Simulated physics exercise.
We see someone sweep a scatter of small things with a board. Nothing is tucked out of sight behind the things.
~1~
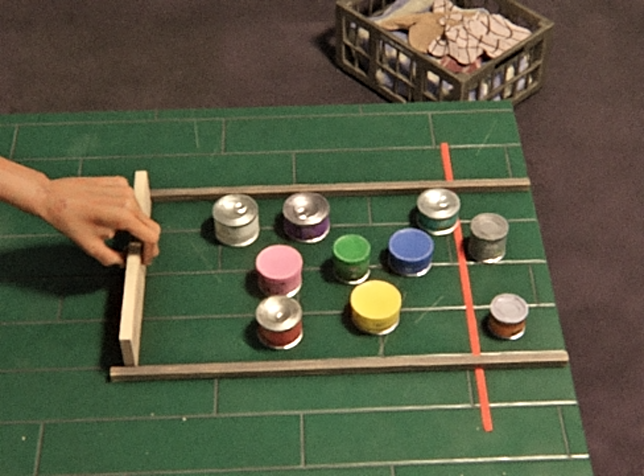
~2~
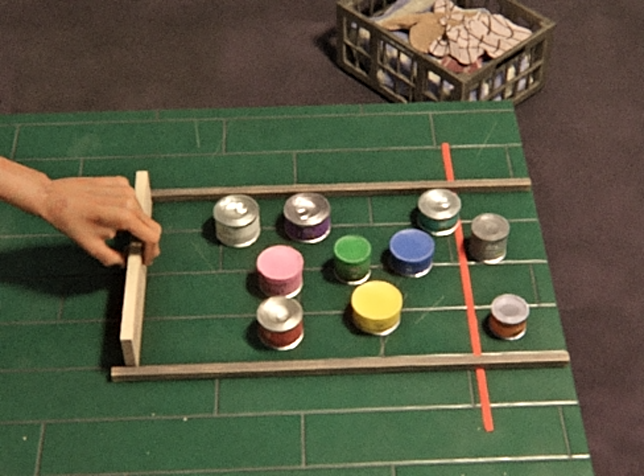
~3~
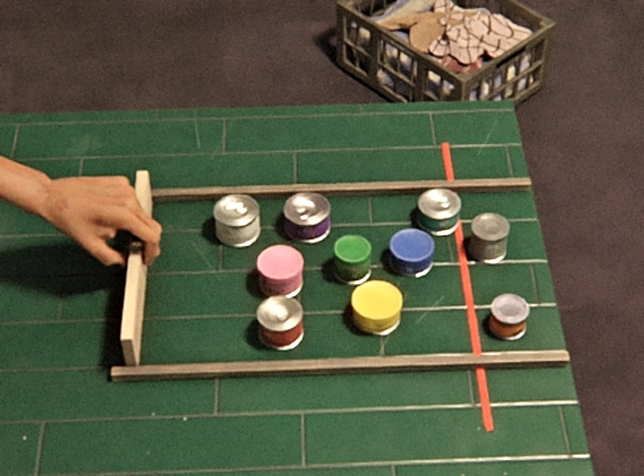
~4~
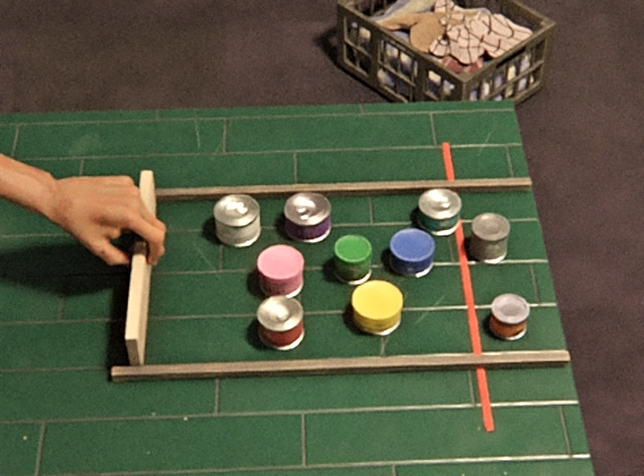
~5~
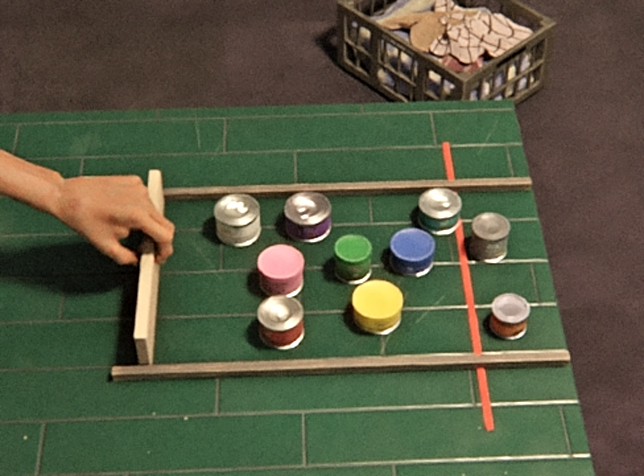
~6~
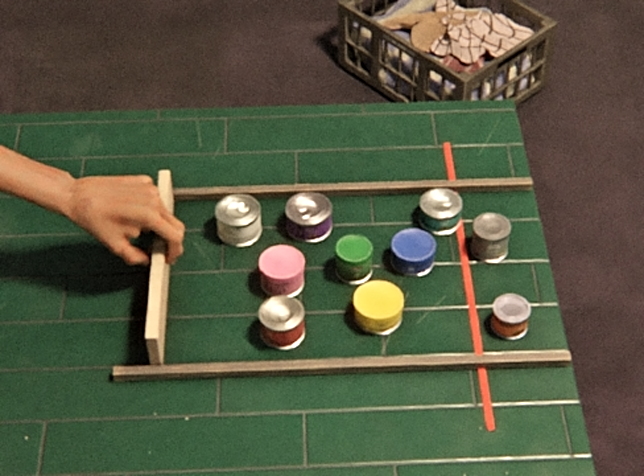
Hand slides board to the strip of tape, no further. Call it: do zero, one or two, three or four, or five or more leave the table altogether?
One or two.
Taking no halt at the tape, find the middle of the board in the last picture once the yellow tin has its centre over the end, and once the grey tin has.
First one: Around (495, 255). Other one: Around (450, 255).
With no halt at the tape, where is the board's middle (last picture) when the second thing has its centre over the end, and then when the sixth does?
Its middle is near (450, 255) and then near (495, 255).
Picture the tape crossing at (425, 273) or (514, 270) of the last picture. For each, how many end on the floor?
Well, you'd get 0 the first time and 6 the second time.
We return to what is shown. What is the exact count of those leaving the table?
Result - number fallen: 2.
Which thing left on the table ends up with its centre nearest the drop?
That would be the purple tin, which ends nearest.
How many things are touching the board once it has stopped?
The count is 4.
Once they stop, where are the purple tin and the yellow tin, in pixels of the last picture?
Roughly (520, 198); the other one roughly (527, 294).
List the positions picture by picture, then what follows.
In the first frame, orange pot (508, 317); grey tin (488, 238); turquoise tin (438, 212); board (136, 266); tape (464, 272).
In the second frame, grey tin (489, 239); blue tin (411, 253).
In the third frame, turquoise tin (439, 212); purple tin (308, 218).
In the fourth frame, orange pot (509, 317); board (142, 265).
In the fifth frame, grey tin (490, 238); yellow tin (377, 308).
In the sixth frame, orange pot (510, 317); grey tin (491, 238); turquoise tin (441, 211); board (160, 265); tape (467, 271).
Soon after, none off yet; orange pot at rest near (510, 317); grey tin at rest near (491, 238); turquoise tin at rest near (441, 211).
Then, none off yet; orange pot at rest near (510, 317); grey tin moving near (498, 237); turquoise tin moved about its own width near (472, 209).
By the end, the number that fall off is one or two; fallen, turquoise tin and grey tin.
